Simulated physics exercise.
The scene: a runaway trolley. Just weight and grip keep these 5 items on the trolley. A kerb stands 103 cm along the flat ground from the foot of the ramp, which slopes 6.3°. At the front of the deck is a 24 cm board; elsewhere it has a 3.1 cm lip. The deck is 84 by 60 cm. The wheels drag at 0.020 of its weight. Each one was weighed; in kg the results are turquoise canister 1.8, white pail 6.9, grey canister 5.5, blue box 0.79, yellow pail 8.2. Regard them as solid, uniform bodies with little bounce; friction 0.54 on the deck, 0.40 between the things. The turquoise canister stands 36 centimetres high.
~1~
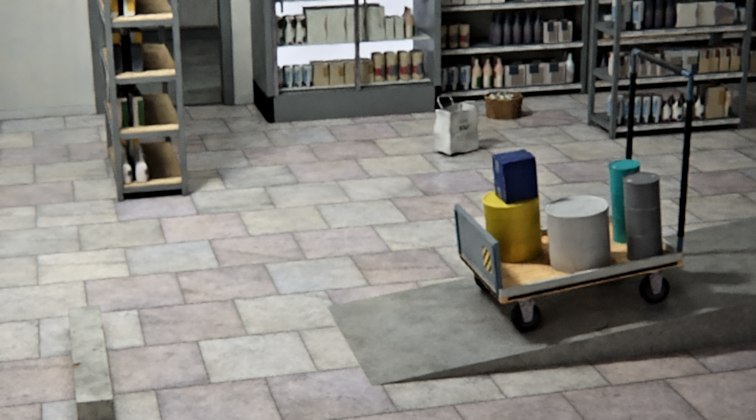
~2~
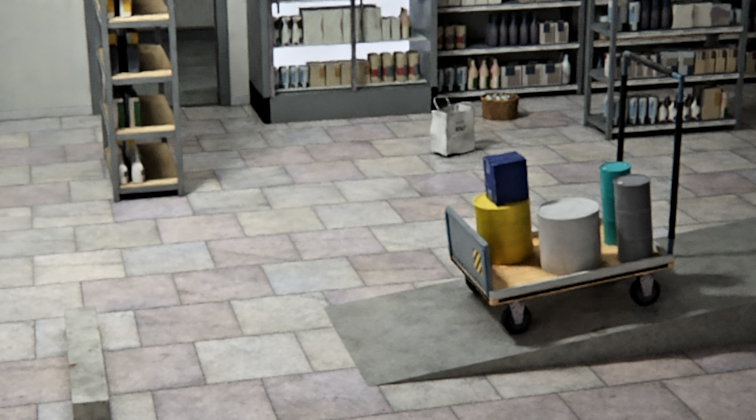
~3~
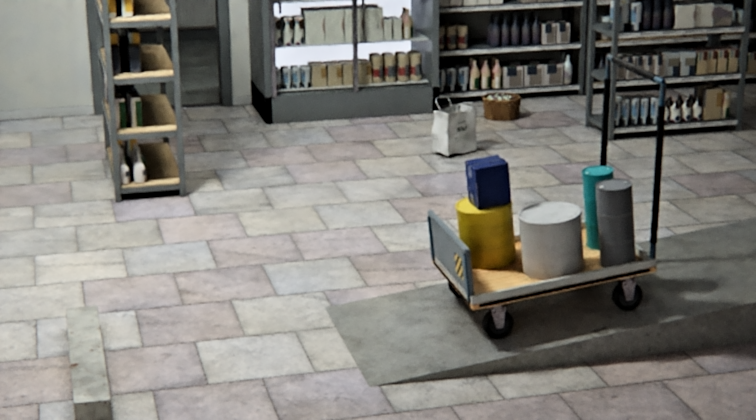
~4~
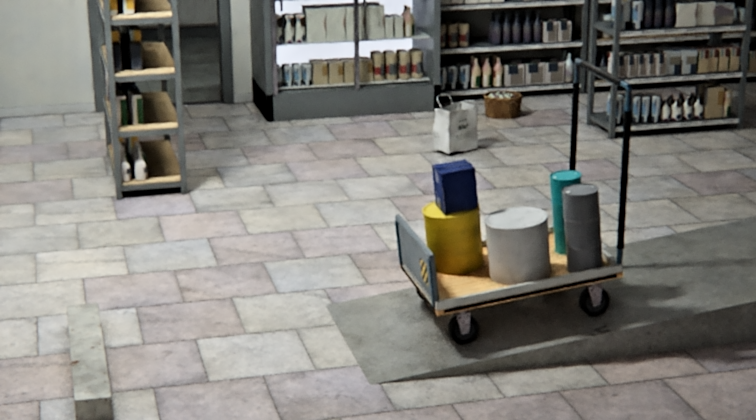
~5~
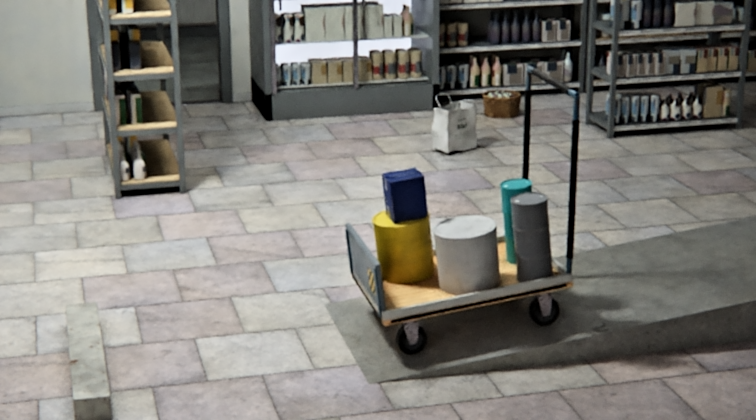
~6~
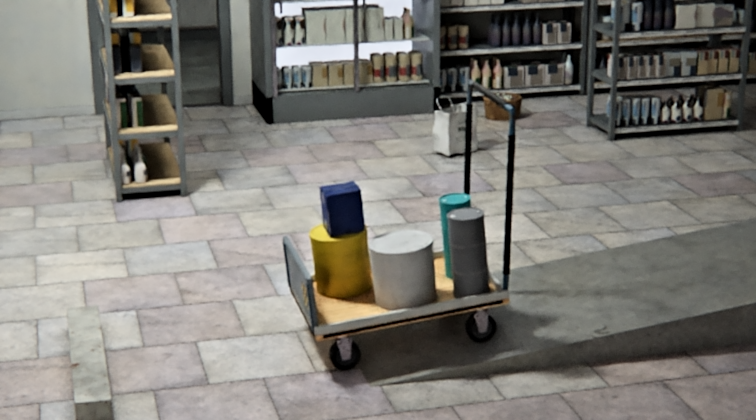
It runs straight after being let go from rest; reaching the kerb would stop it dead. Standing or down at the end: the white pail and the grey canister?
White pail: Standing, grey canister: Down.
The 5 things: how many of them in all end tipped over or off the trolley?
Total count: 2.
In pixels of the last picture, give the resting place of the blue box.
(99, 232), roughly.
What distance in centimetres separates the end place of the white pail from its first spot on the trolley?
Net shift near 12 cm.
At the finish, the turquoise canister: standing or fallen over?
Here's what happens: The turquoise canister comes down.
Then, 0.80 s past the last view, trolley at the kerb; grey canister tipped 5° against what carries it near (246, 287); white pail shifted 7 cm near (178, 299); turquoise canister tipped 7° against what carries it.
Then, 1.00 s past the last view, trolley at the kerb; grey canister tipped 27° against what carries it near (226, 286); white pail shifted 12 cm near (165, 300); turquoise canister tipped 42° against what carries it.
Then, 1.80 s past the last view, trolley at the kerb; grey canister now off the trolley; white pail shifted 12 cm near (164, 300); turquoise canister on its side.
Finally, off the trolley and tipped over, grey canister; on their side or leaning hard on the trolley, turquoise canister; not toppled but over 10 cm from the start, white pail and blue box; yellow pail still in place (within 10 cm). Final places as that camera would see them, white pail near (164, 300).
